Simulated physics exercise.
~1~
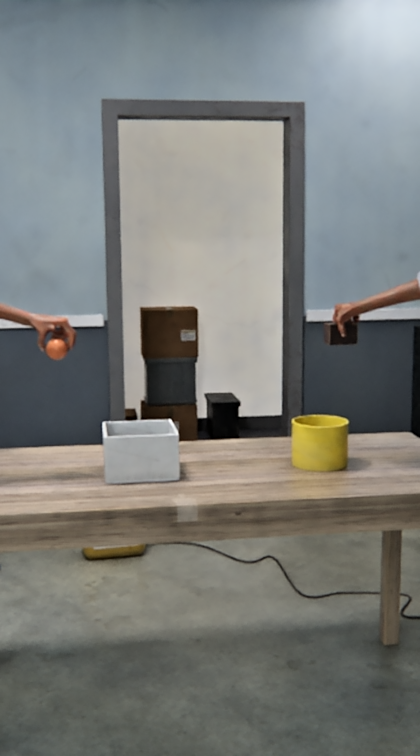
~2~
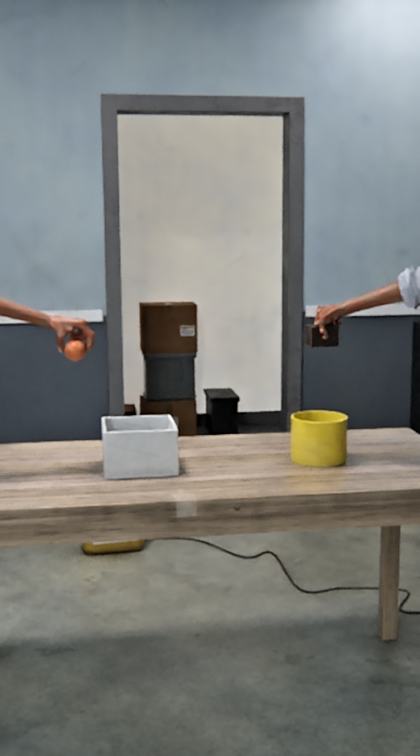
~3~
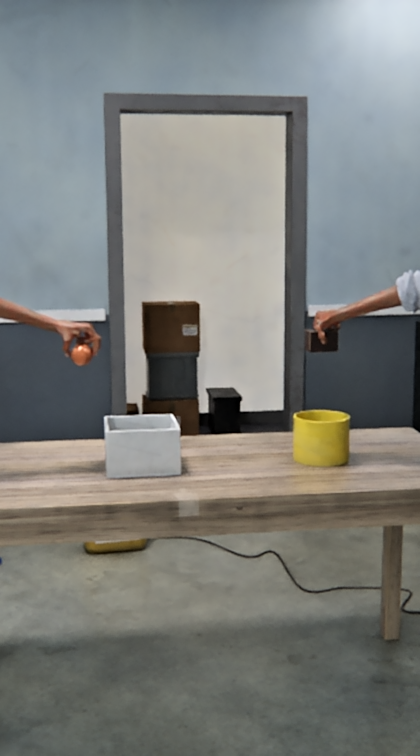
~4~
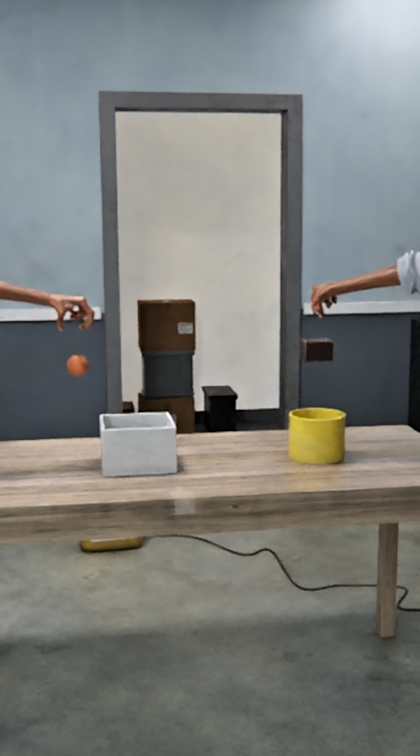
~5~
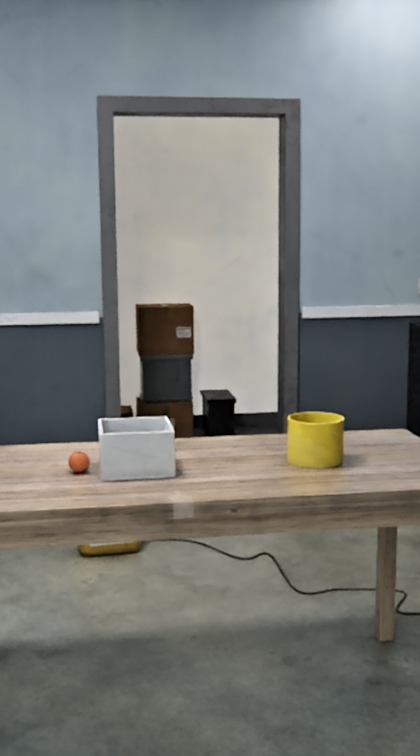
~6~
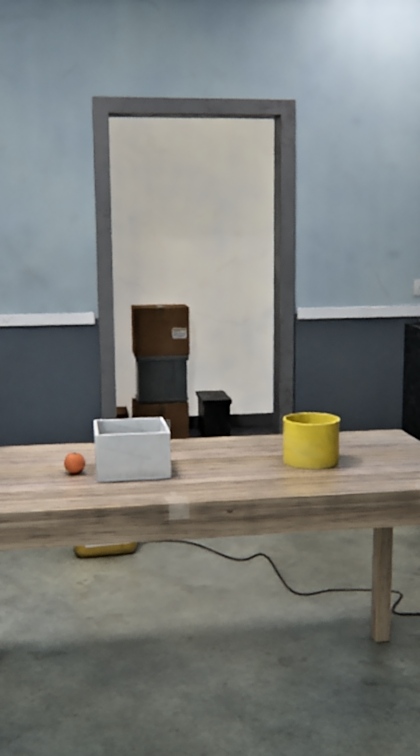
An orange ball drops beside the white box while a dark block falls into the yellow pot.
